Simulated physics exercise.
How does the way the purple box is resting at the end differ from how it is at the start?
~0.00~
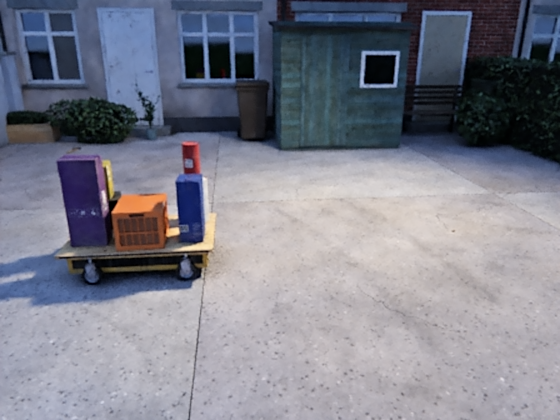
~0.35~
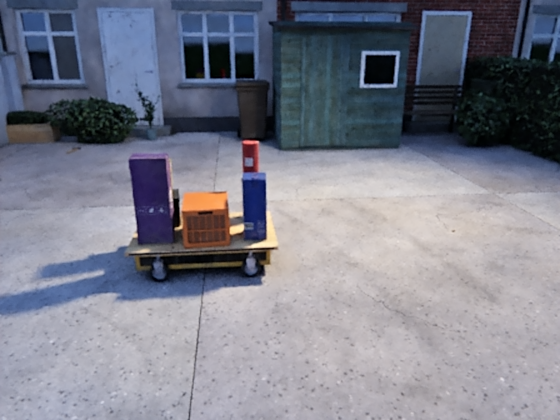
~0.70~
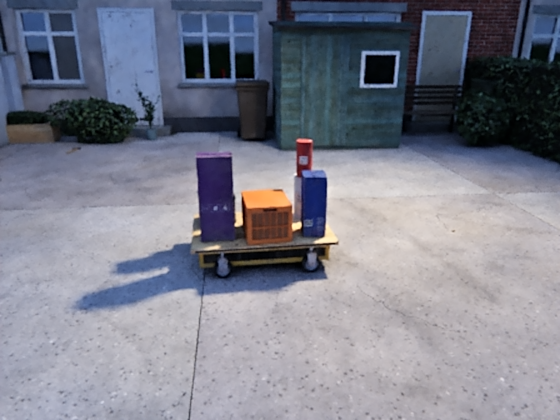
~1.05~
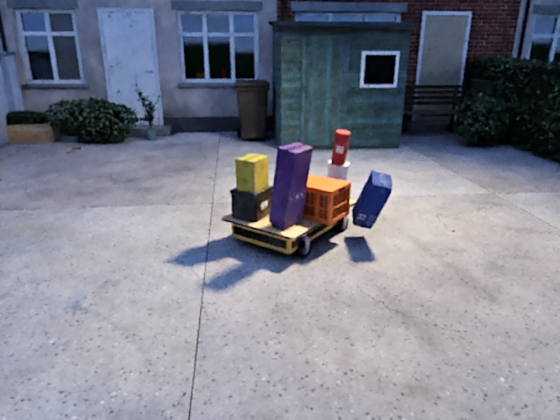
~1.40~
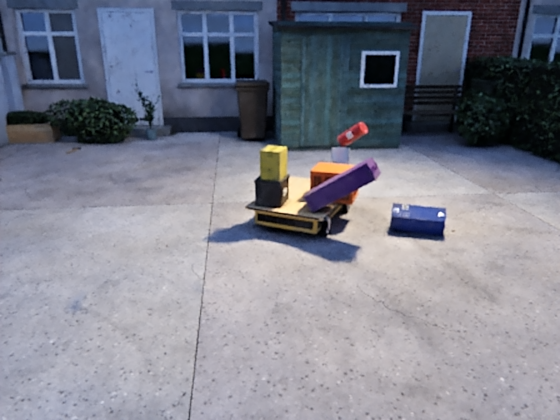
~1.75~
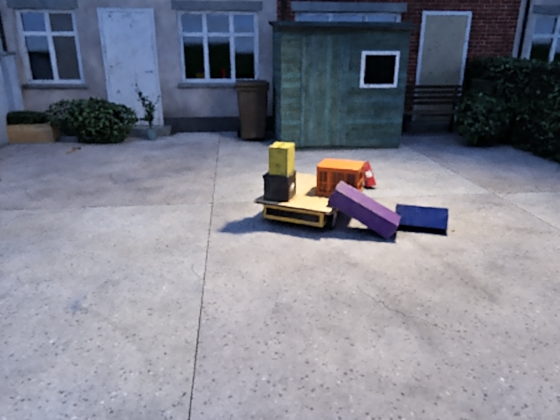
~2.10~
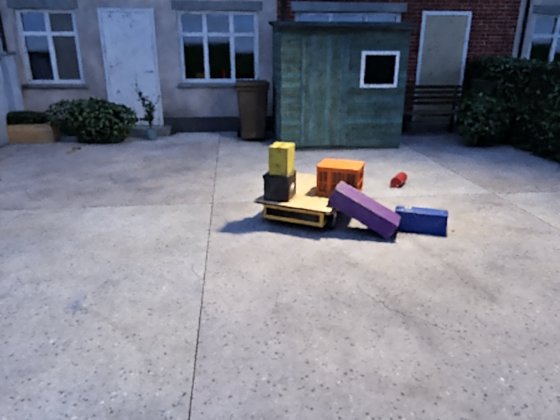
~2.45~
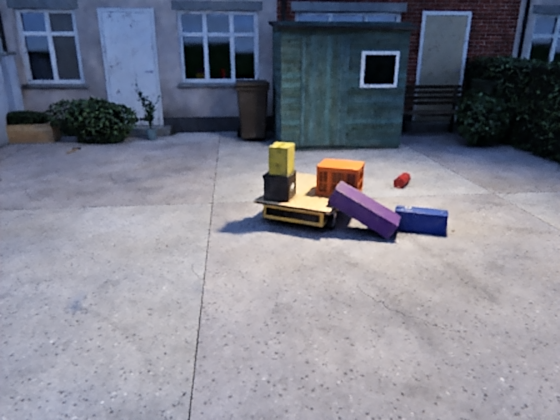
At the start the purple box stands upright on the cart, while at the end it lies on its side, off the deck and beside the cart.
